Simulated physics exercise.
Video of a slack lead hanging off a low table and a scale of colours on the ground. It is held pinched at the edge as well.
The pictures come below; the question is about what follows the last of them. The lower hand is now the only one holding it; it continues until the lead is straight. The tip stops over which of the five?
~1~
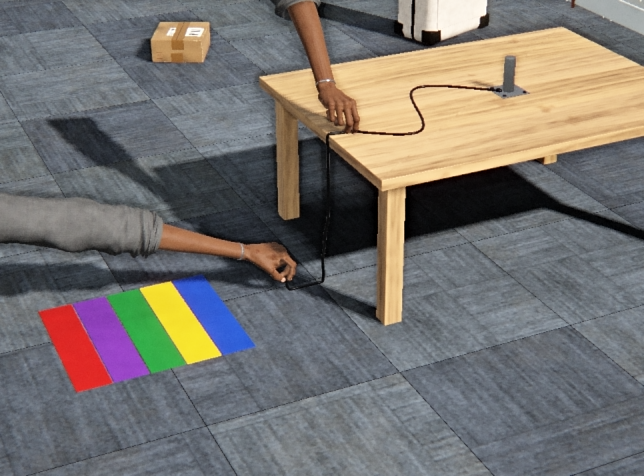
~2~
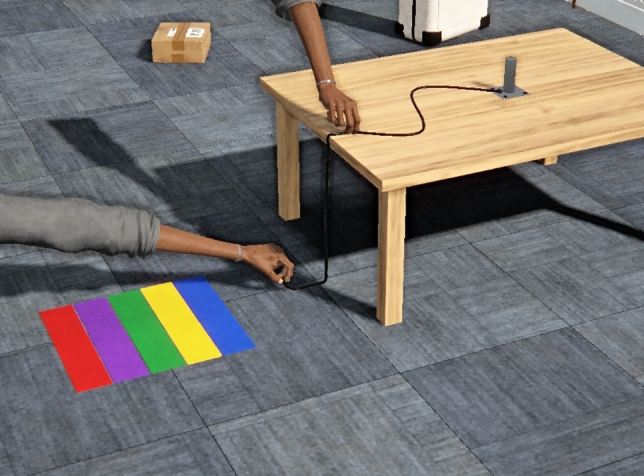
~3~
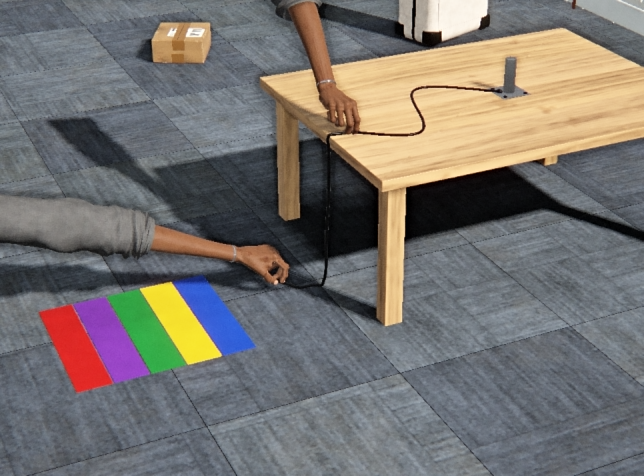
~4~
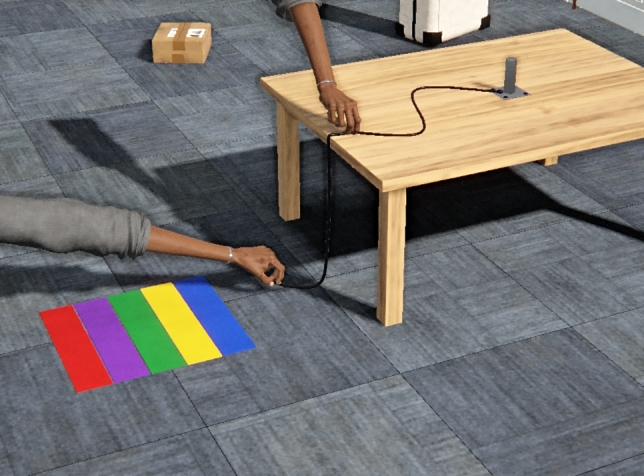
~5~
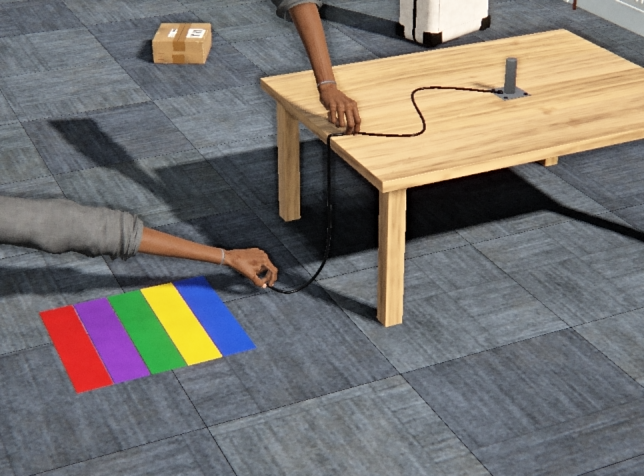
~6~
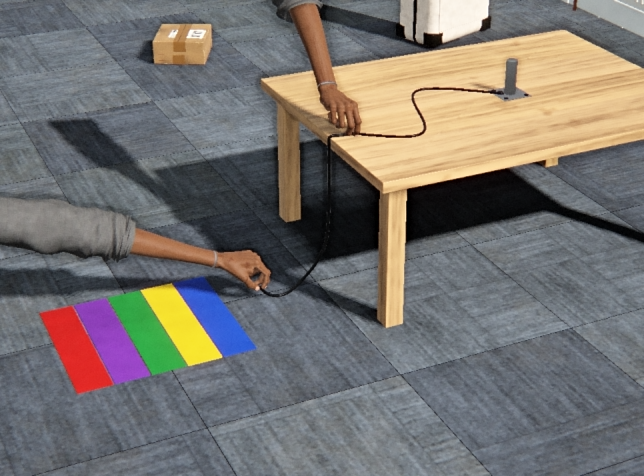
Over the red strip.
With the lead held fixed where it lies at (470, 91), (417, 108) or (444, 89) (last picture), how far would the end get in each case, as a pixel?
Approximately (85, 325), (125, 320) and (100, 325) respectively.
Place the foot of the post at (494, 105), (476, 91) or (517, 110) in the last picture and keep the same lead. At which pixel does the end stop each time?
Results per try: (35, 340); (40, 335); (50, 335).
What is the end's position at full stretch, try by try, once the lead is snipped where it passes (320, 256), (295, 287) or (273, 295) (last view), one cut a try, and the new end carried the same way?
I'd expect it near (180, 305) on the first try, near (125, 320) on the second and near (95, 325) on the third.
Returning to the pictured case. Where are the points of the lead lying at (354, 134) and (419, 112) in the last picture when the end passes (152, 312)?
Result - first point (304, 195), second point (379, 122).
A little later, end near (152, 312); over green.
Next, end near (103, 323); over purple.
When it is tight, end near (73, 330); over red. It halts on the red strip.
